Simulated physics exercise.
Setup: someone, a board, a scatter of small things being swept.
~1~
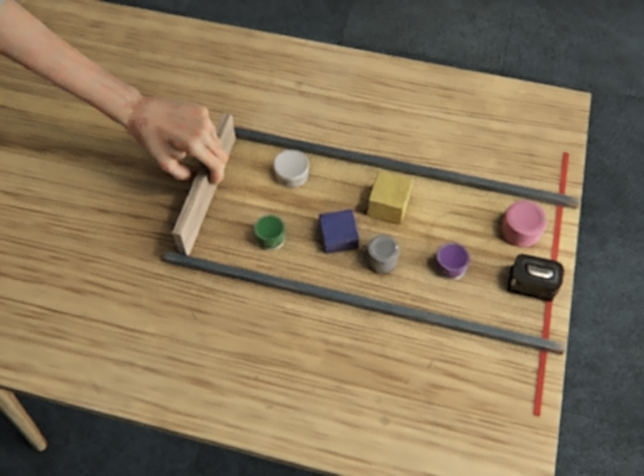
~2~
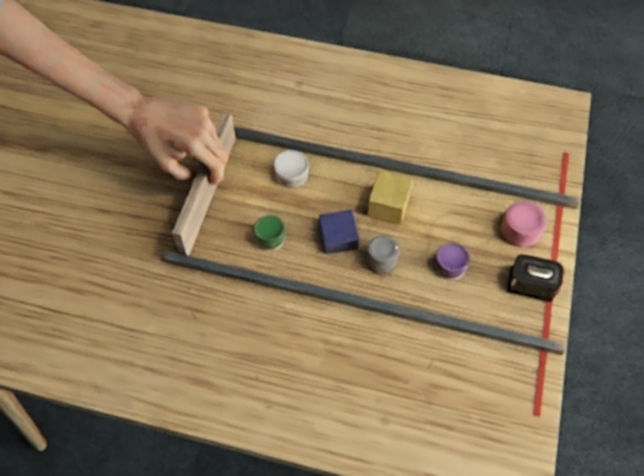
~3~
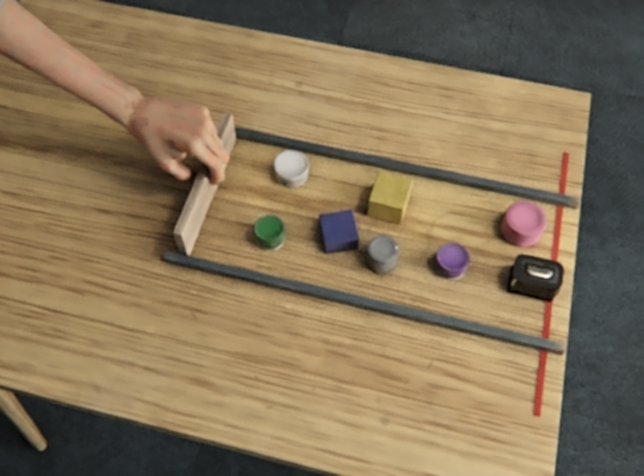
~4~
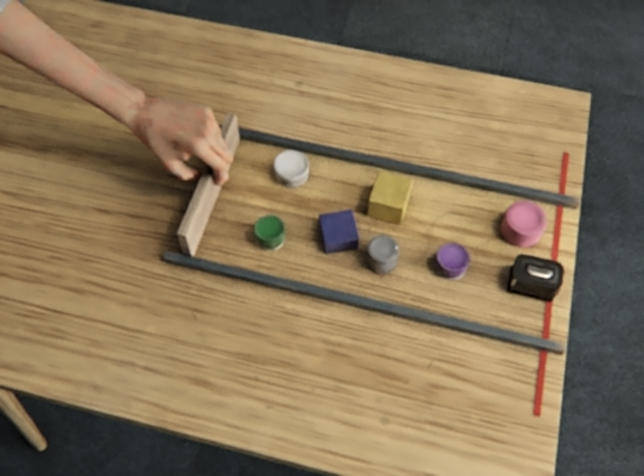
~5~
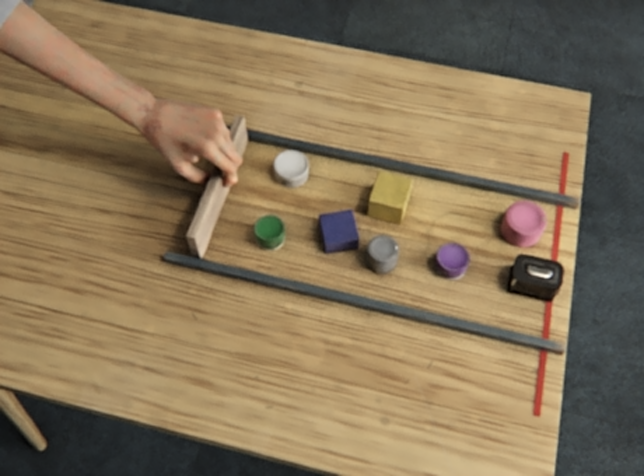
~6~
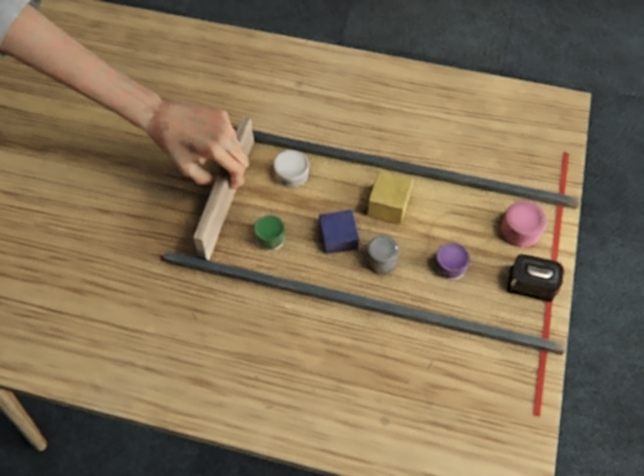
Hand sliding a wooden board slightly right between two dark rails, toward small coloured pots and blocks sitting still on a table.
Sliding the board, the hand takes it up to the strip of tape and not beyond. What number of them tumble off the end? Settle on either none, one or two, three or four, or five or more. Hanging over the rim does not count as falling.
The number that falls off comes to five or more.
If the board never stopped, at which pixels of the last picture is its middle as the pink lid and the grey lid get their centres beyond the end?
Middle approx. at (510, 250), then approx. at (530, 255).
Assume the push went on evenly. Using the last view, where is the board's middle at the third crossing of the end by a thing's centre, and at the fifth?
Its middle is near (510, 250) and then near (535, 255).
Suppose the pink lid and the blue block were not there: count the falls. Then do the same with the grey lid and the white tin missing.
The first try gives 3, the second gives 3.
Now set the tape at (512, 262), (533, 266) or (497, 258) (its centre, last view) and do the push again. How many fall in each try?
Try 1: 2; try 2: 4; try 3: 1.
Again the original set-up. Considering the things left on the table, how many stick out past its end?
The answer comes to 2.
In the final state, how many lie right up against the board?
2 touch it.
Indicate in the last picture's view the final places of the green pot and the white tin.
Going in order: First (566, 314), then (579, 220).
A little later, none off yet; black case at rest near (535, 277); pink lid at rest near (524, 224); purple pot at rest near (452, 262).
When it is over, the number that fall off is five or more; down, blue block, yellow block, grey lid, purple pot, pink lid and black case.
